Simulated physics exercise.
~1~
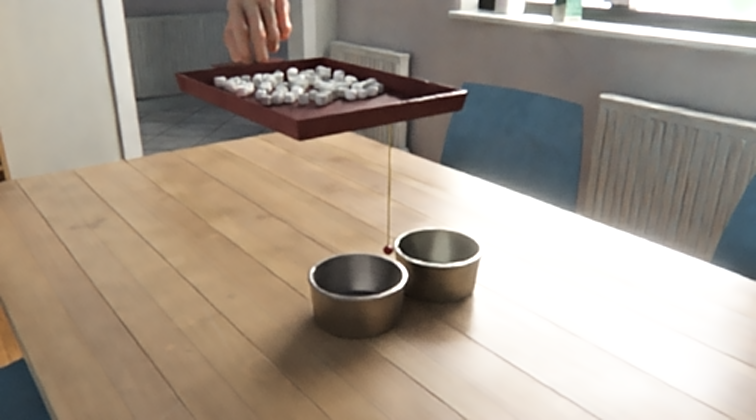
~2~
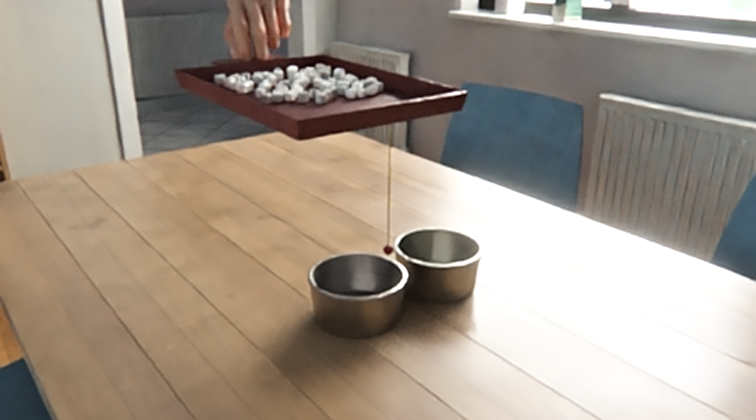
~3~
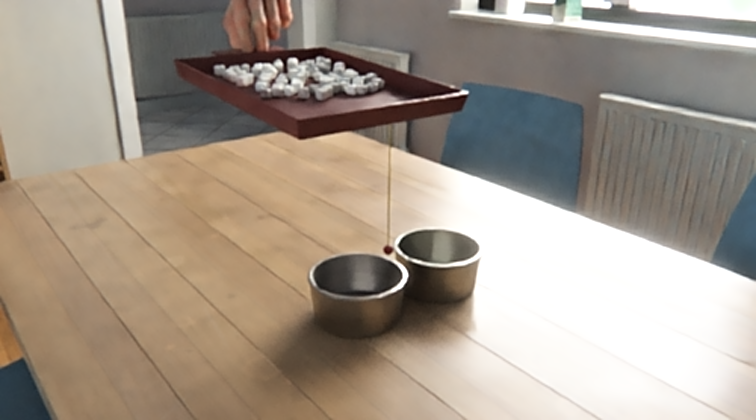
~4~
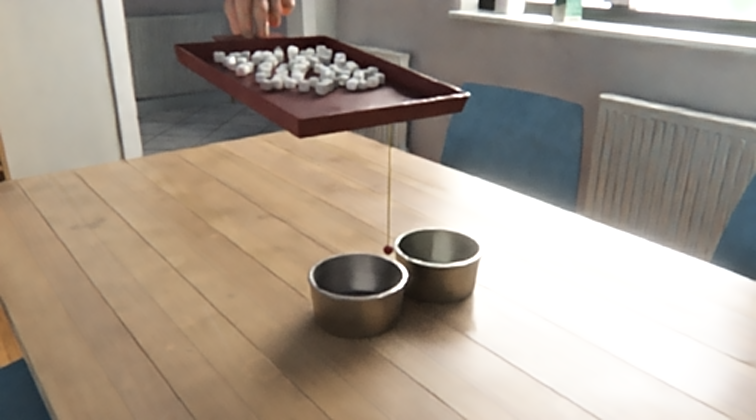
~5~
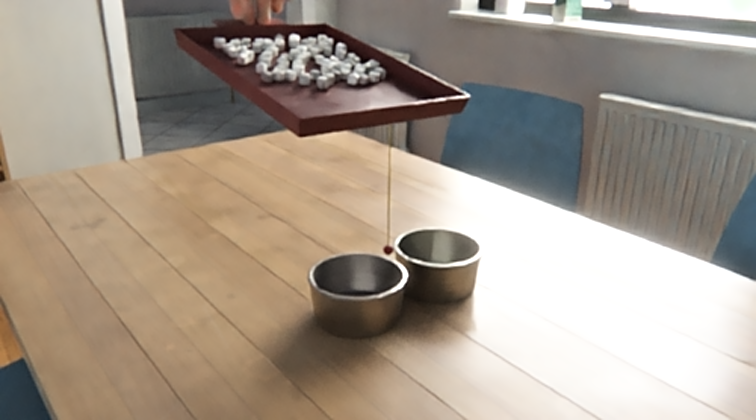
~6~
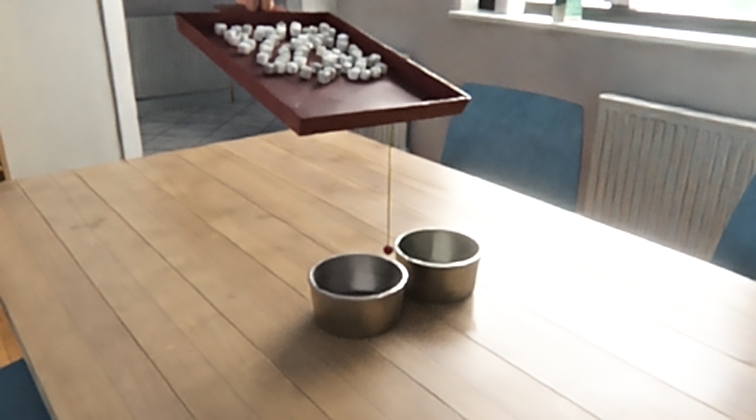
The clip shows a hand at the far end of a dark red tray of white cubes, slowly raising that end so the tray slants a little toward two metal dishes on a wooden table, beside a hanging red bead.
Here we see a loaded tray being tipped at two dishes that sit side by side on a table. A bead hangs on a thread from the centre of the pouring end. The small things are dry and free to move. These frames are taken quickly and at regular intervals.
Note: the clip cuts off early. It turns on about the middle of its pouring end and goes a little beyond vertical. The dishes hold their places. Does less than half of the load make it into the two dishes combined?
Yes - less than half does.
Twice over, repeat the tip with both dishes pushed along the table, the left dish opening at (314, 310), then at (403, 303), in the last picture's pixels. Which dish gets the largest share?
Well, first the one further right, then the one further right.
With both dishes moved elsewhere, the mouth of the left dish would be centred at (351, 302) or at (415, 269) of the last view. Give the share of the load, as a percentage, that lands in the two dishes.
In order, 50 % and 60 %.
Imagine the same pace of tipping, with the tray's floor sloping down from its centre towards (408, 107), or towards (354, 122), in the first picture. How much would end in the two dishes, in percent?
In order, some 50 % and some 10 %.
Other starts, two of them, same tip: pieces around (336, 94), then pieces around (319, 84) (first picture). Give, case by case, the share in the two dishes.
Around 20 in a hundred the first time, around 20 in a hundred the second.
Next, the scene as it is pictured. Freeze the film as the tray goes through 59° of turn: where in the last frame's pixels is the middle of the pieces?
Load centre: Approx. (413, 95).
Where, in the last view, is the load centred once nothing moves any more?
Roughly at pixel (503, 328).
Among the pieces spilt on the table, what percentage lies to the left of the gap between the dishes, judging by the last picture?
10 per cent or thereabouts.
Soon, tray tipped steeply; nearly all on the tray; a stray few in the air.
A while on, tray tipped right over; nearly all on the tray; a stray few in the right dish; a stray few outside both; a stray few in the air.
Towards the end, tray tipped past a quarter turn; about a quarter in the right dish; most outside both.
Finally, tray tipped past a quarter turn; none in the left dish; about a quarter in the right dish; most outside both.
